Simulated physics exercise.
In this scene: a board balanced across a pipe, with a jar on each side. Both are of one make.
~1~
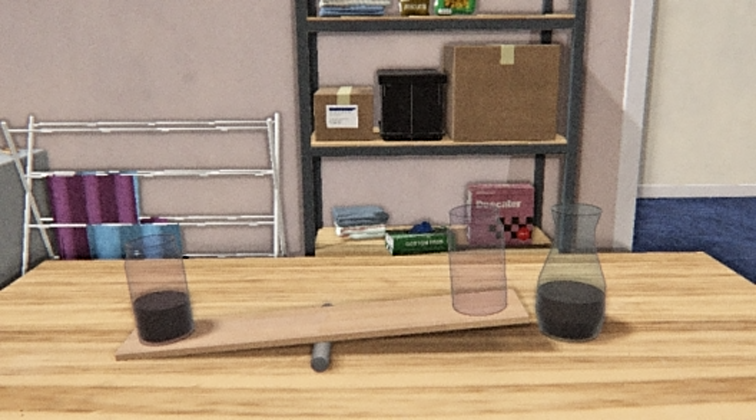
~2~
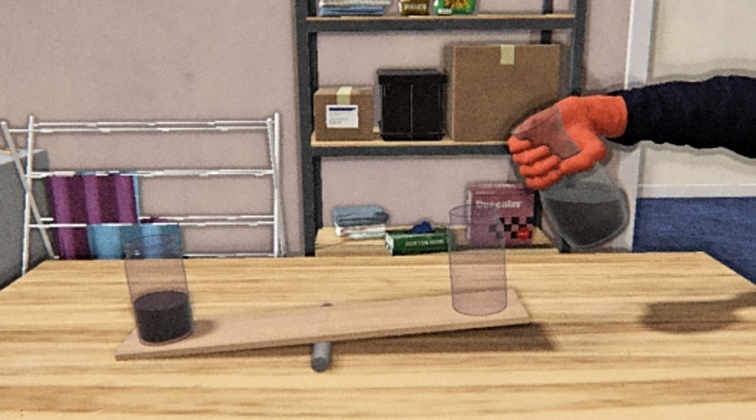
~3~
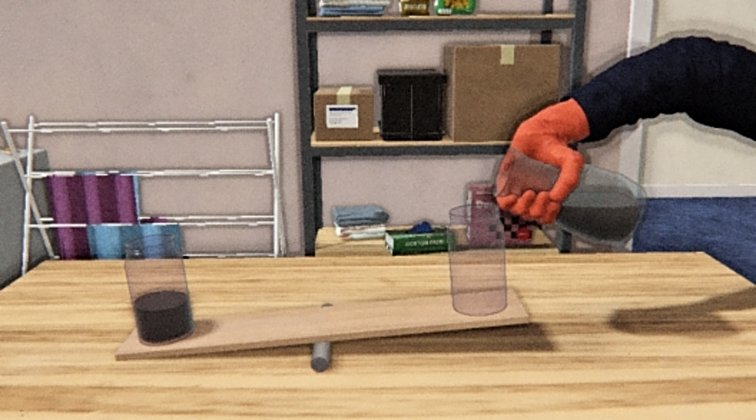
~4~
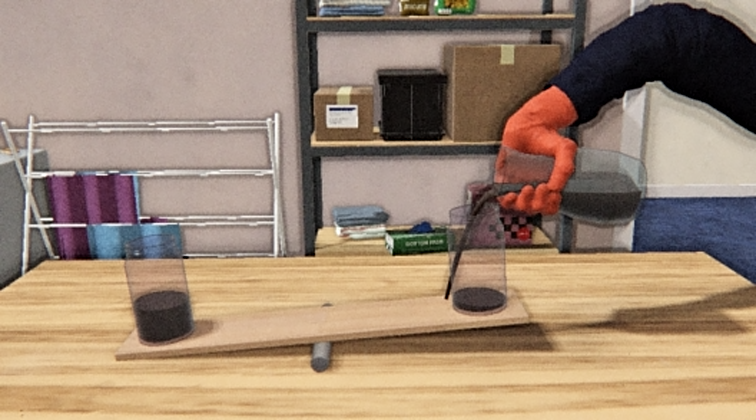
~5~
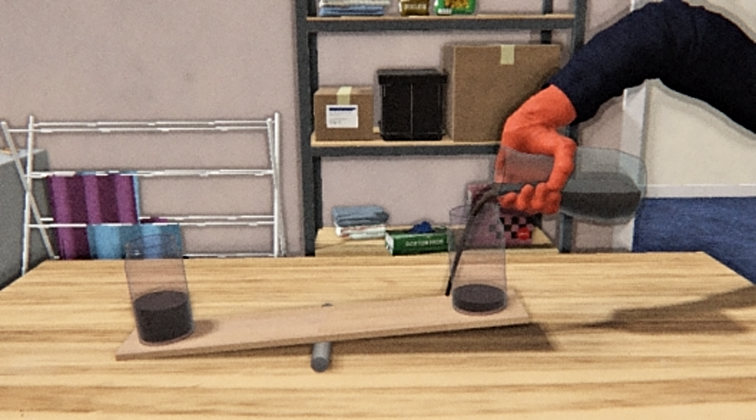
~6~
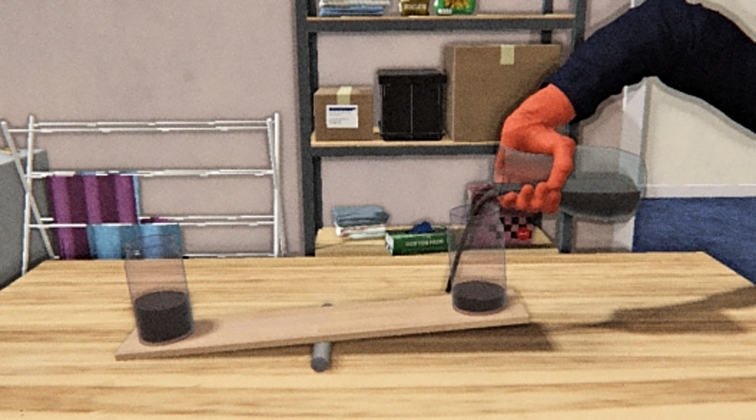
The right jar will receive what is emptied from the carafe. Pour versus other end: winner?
It's going to go over, I'd say.
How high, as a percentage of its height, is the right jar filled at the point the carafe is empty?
It stands at around 65 per cent of the height.
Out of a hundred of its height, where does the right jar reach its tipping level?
I reckon close to 35 in a hundred.
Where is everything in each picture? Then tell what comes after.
All is still; carafe (572, 269) about a third full; right jar (477, 256) empty, raised; left jar (158, 286) about a third full, on the low side, in the first picture.
The hand lifts the carafe; pipe (320, 362); right jar (477, 256) empty, in the second picture.
The carafe is brought over; carafe (565, 193) tipped 70° with all of its load; right jar (477, 256) empty, in the third picture.
A stream runs into the right jar; pipe (320, 362); right jar nearly empty, surface at (479, 297); left jar about a third full, surface at (161, 301), in the fourth picture.
A stream runs into the right jar; carafe (564, 179) tipped 80° with nearly all of its load; right jar (477, 256) nearly empty, in the fifth picture.
A stream runs into the right jar; pipe (320, 362); right jar nearly empty, surface at (479, 291); left jar about a third full, surface at (161, 301), in the sixth picture.
Soon after, the right jar is about a third full; the board has swung over, and that end is down.
Later, the right jar is about half full; the board has swung over, and that end is down.
In the end, the right jar is about two thirds full; the board has swung over, and that end is down.
